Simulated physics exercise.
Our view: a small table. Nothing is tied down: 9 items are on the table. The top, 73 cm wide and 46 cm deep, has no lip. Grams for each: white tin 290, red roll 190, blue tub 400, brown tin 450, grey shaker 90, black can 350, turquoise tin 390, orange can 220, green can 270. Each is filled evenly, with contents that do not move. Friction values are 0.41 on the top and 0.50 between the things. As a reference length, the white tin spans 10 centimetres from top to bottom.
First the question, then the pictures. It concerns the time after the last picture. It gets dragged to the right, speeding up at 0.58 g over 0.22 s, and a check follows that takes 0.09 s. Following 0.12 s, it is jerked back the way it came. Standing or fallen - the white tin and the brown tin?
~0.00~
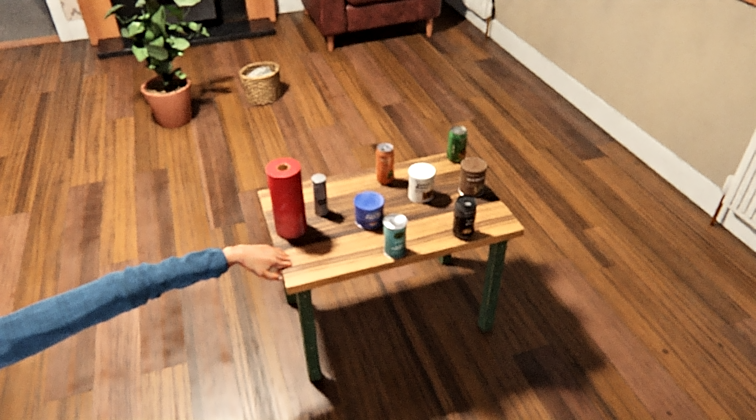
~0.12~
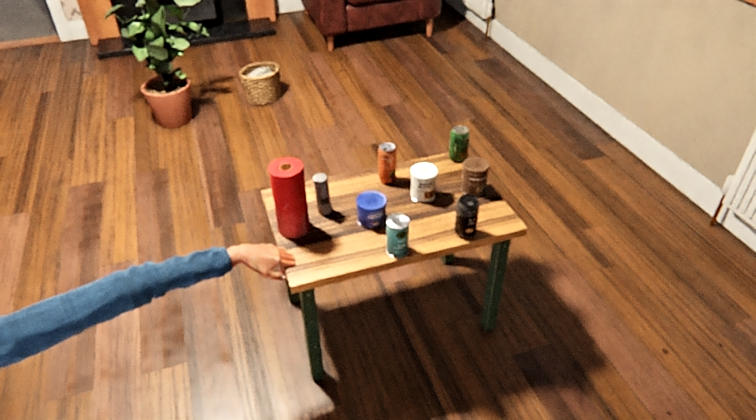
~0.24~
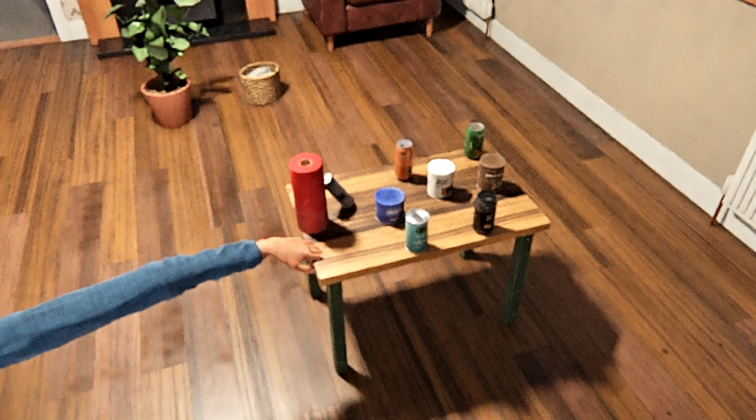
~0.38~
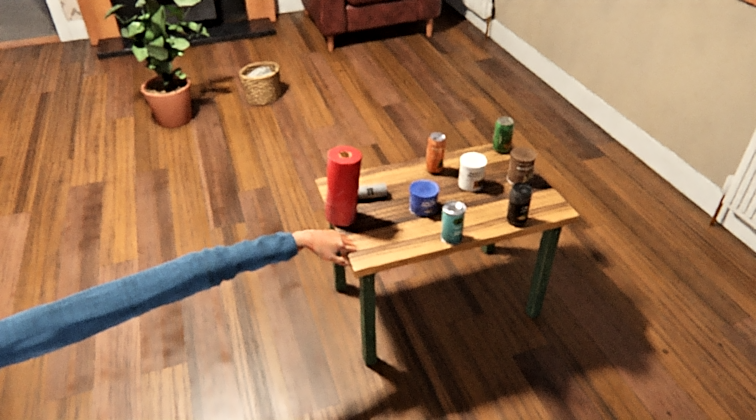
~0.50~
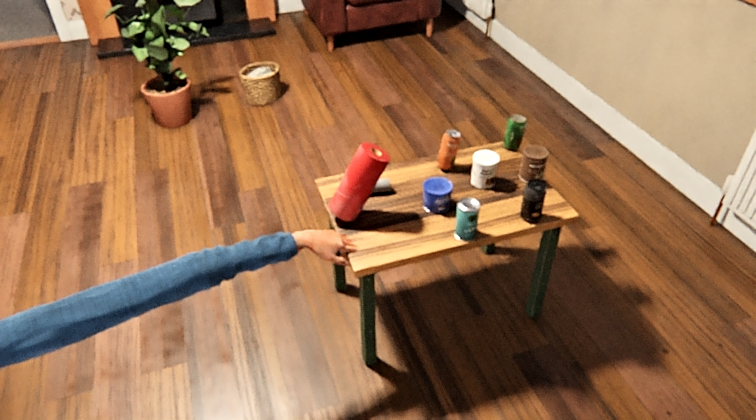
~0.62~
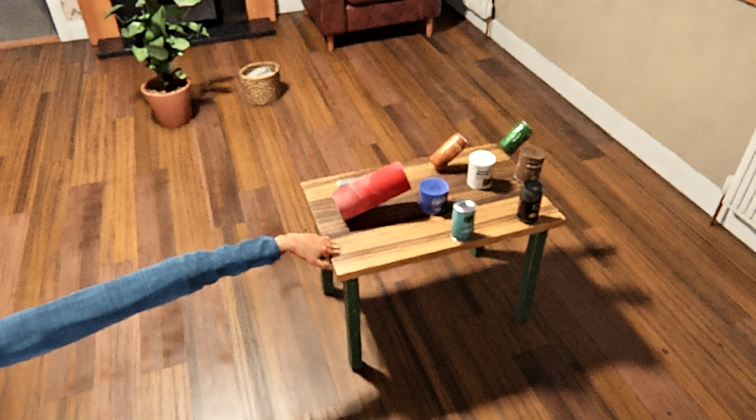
White tin: Standing; brown tin: Fallen.
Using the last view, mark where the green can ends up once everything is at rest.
At about (485, 245).
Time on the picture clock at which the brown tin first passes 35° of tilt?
Near 0.7 s.
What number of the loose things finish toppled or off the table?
That makes 5.
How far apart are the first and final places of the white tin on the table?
Net distance near 6 cm.
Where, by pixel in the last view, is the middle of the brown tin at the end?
About (472, 282).
Around 0.72 s, table along by 4 cm; white tin shifted 11 cm near (466, 174); red roll on its side; orange can on its side.
Around 0.82 s, white tin shifted 9 cm near (447, 178); red roll on its side; orange can on its side.
Around 1.32 s, white tin shifted 6 cm near (439, 180); red roll on its side; grey shaker on its side.
Finally (3.2 s), off the table and tipped over, brown tin, grey shaker and green can; on their side or leaning hard on the table, red roll and orange can; not toppled but over 5 cm from the start, white tin, blue tub, black can and turquoise tin. In the last view, white tin near (439, 180), brown tin near (472, 282).
